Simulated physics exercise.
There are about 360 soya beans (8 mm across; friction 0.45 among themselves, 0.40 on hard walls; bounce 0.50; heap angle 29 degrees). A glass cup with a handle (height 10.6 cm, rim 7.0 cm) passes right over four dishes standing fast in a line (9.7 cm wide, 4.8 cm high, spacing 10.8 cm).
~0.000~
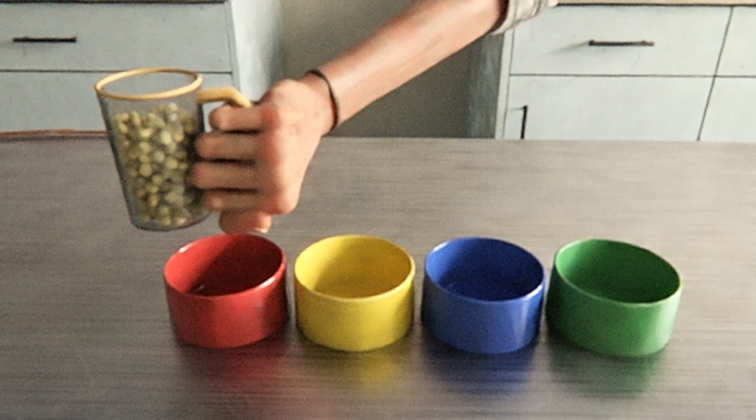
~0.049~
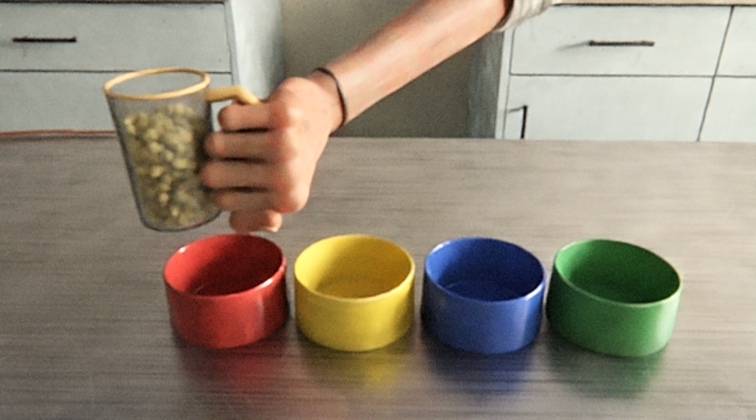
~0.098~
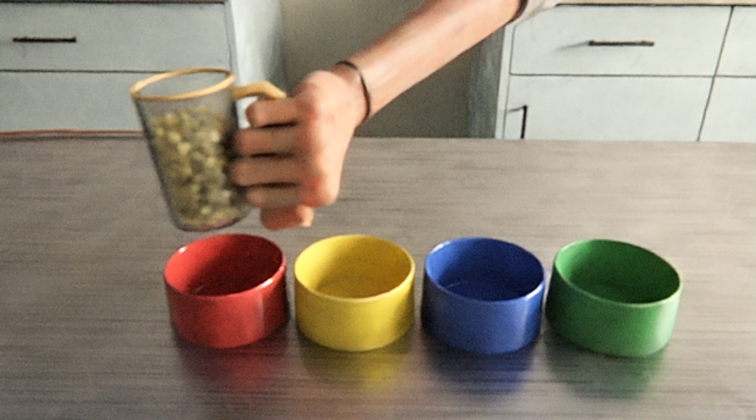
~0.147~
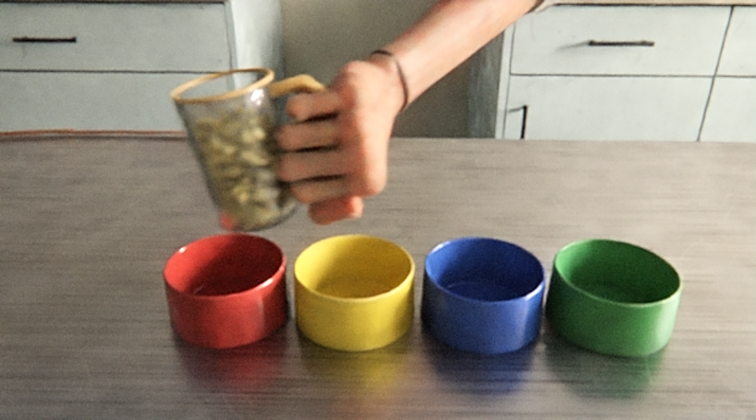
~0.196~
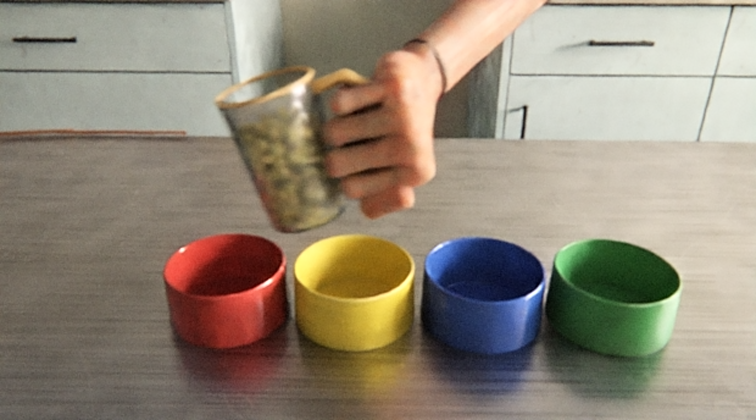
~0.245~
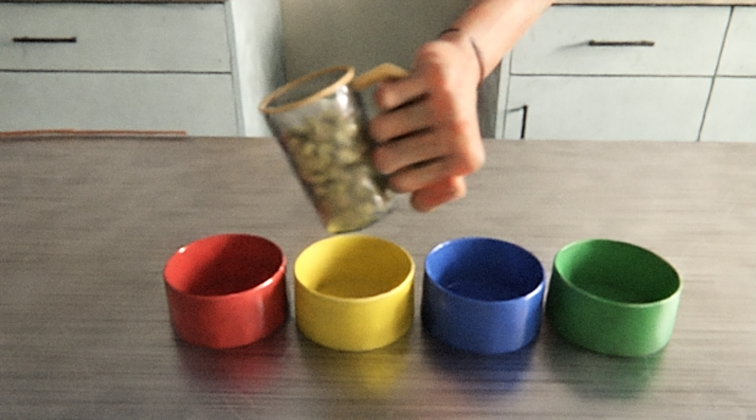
A hand carried a glass cup of soya beans by its handle from left to right above red, yellow, blue and green dishes, gradually tilting it leftward as it moved from the red dish to above the yellow.
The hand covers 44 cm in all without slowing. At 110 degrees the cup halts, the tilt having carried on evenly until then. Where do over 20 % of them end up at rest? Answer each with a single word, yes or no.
Red no, blue no, green yes, yellow no, counter no.
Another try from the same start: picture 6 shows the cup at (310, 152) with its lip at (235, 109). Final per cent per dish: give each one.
Red 0, blue 0, green 100, yellow 0.
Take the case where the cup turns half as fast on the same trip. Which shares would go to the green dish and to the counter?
Shares: Green 100, counter 0.
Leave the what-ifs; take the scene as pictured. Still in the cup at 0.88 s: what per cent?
Around 100 per cent of the load.
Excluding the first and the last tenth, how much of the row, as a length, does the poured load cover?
5 cm.
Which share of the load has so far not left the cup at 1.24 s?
About 55 percent.
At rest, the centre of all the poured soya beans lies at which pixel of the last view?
Near (608, 293).
After 0.62 s, tilt 64 degrees; cup holds 100 %.
After 0.88 s, tilt 93 degrees; cup holds 100 %.
Then, at 1.24 s, tilt 110 degrees; cup holds 55 %, green 40 %.
At rest (2.4 s), red 0 %, blue 0 %, green 100 %, yellow 0 %, counter 0 %.
